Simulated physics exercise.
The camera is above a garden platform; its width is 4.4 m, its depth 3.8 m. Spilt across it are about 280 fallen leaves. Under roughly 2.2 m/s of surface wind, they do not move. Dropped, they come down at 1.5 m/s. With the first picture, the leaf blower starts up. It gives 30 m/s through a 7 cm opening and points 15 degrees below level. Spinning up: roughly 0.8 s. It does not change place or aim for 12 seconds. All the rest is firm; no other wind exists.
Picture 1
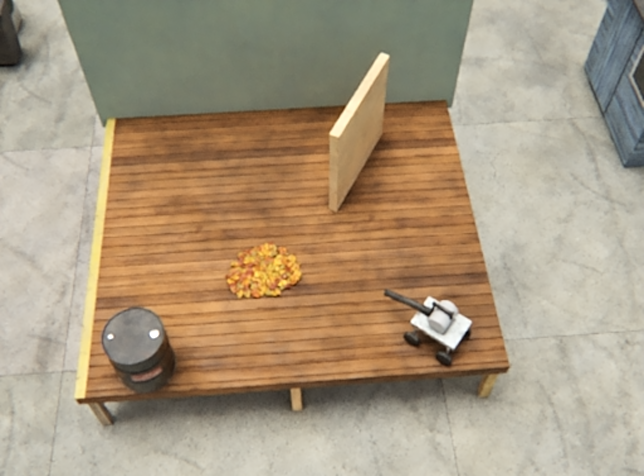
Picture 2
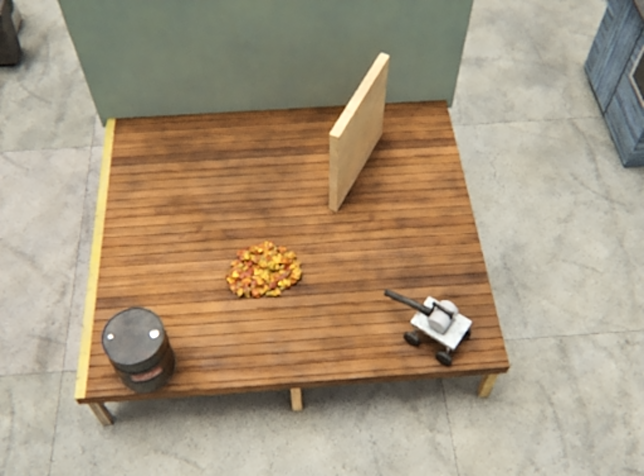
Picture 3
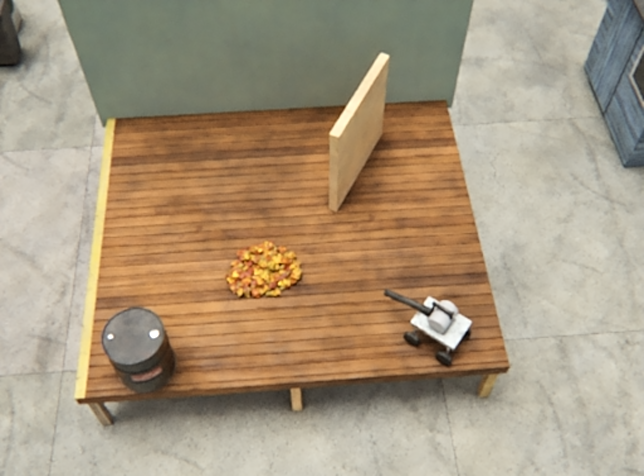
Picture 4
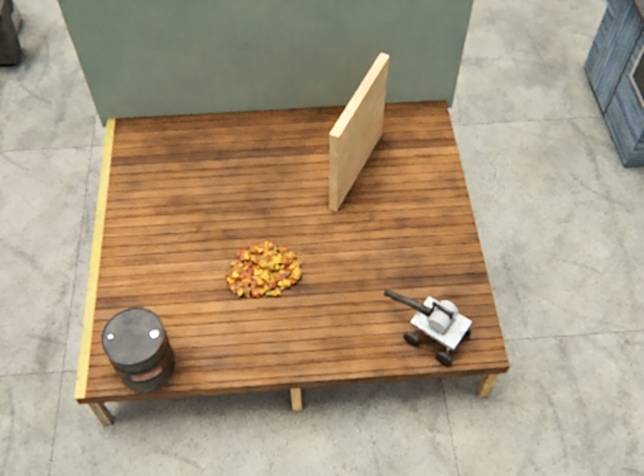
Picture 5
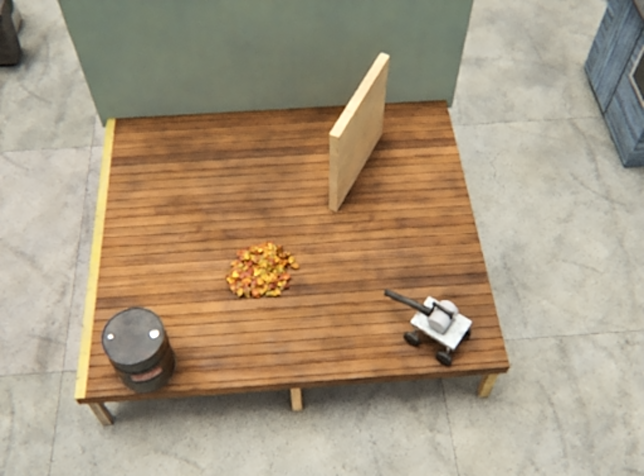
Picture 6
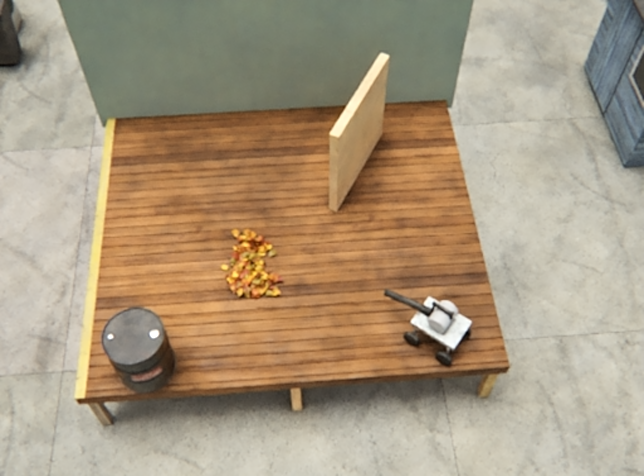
A brown wooden platform with a grey-green wall along its back stands on a pale grey floor, seen from above by a still camera. A pale upright screen stands toward the back right, a dark barrel at the front left, a small white and black blower at the front right, and orange and yellow leaves near the middle. The leaves lie still at first, then those on the right side shift leftward and the patch narrows and grows ragged.
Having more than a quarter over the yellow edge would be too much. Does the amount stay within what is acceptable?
The count over that edge is going to pass a quarter.
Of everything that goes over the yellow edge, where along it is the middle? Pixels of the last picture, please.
The halfway point of the crossings is around (98, 196) in the last picture.
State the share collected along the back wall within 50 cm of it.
Roughly 0 per cent.
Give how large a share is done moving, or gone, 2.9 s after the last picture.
Near 30 %.
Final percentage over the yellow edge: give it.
Close to 40 percent.
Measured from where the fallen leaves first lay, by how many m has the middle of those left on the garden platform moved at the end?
1.0 m.
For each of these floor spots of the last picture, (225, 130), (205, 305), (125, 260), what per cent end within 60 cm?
0 %, 30 %, 30 %.
Then, 1.5 s after the last picture, 95 % are on the move or not yet settled, 13 % are over the yellow edge; the middle of those still in play is near (171, 256).
Then, 2.9 s after the last picture, 66 % are on the move or not yet settled, 30 % are over the yellow edge; the middle of those still in play is near (180, 268).
Then, 5.7 s after the last picture, 54 % are on the move or not yet settled, 35 % are over the yellow edge; the middle of those still in play is near (163, 272).
Then, 11.1 s after the last picture, at the end, 42 % are over the yellow edge; the middle of those still in play is near (174, 269).
